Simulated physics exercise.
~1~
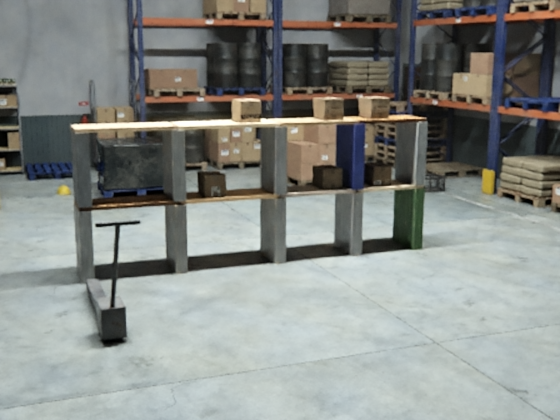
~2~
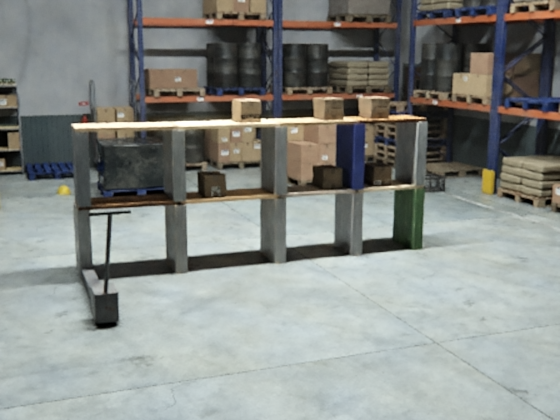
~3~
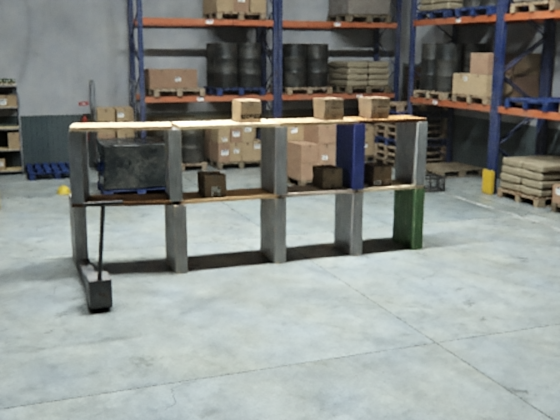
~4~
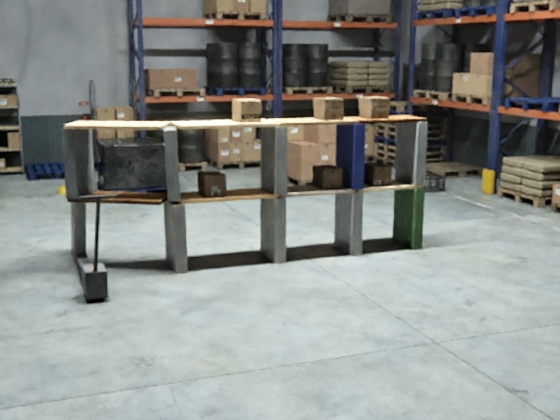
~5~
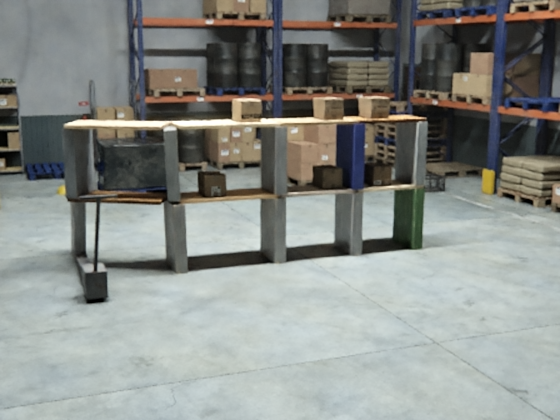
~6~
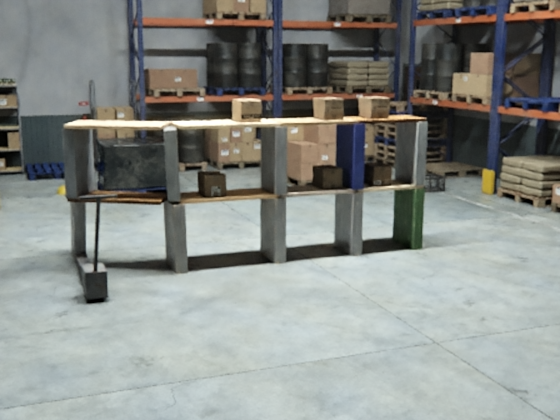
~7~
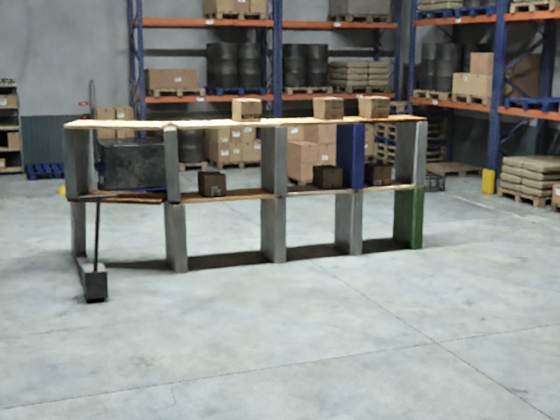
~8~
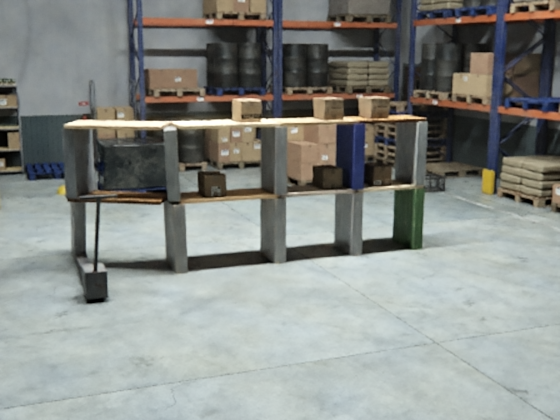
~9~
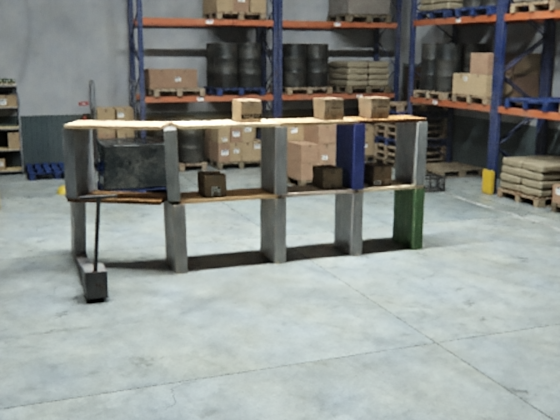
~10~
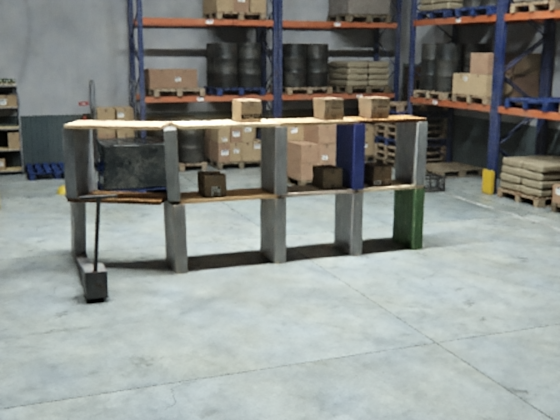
A low jack with an upright handle slid in at the foot of the makeshift two-tier rack's left end, nudging the grey uprights and boards there slightly left before stopping, and the whole rack stayed standing with its boxes still on the boards.
